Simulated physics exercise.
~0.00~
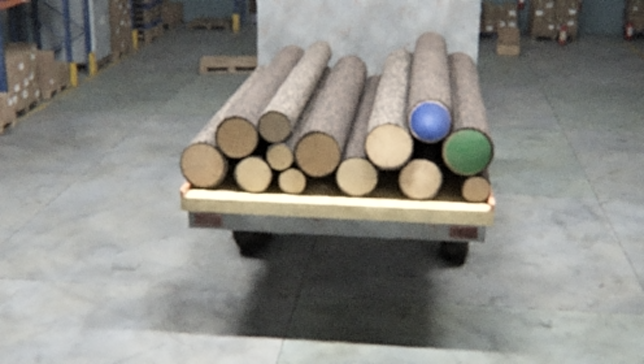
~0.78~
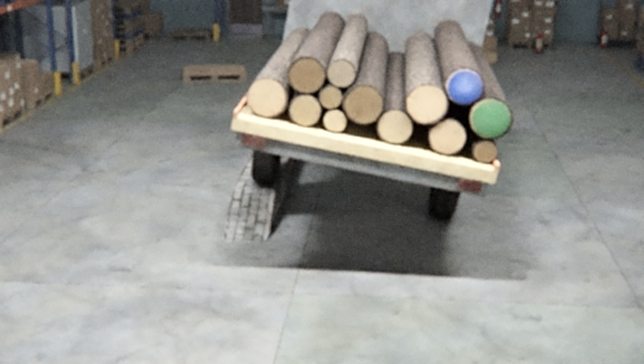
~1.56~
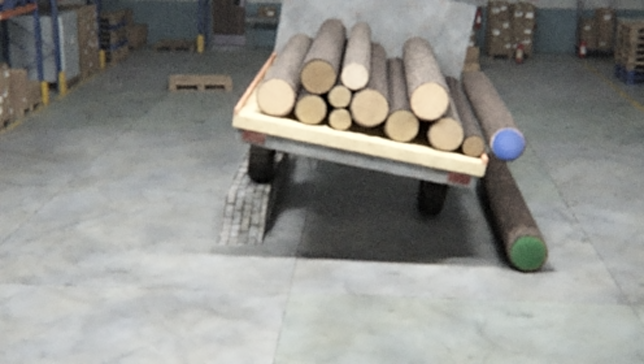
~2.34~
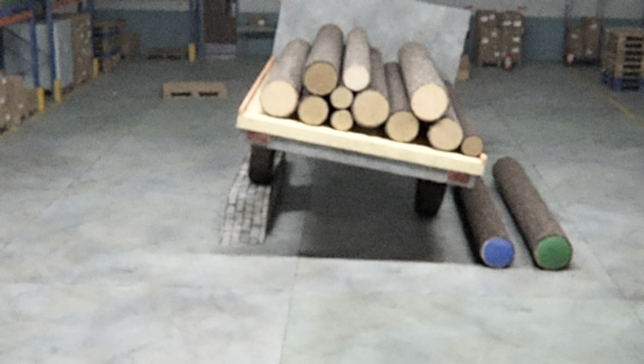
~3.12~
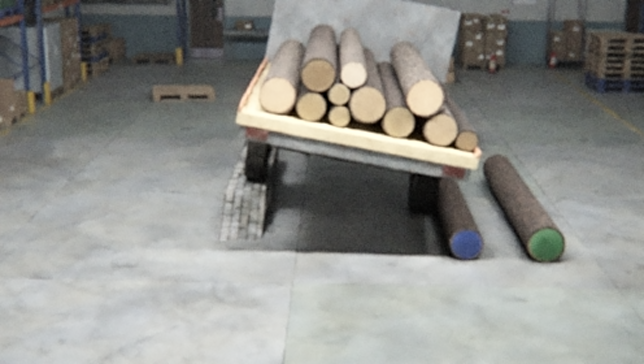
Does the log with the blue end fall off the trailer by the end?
Yes, the blue-ended log goes over the right side after the green-ended one, and both end up on the ground to the right of the trailer.
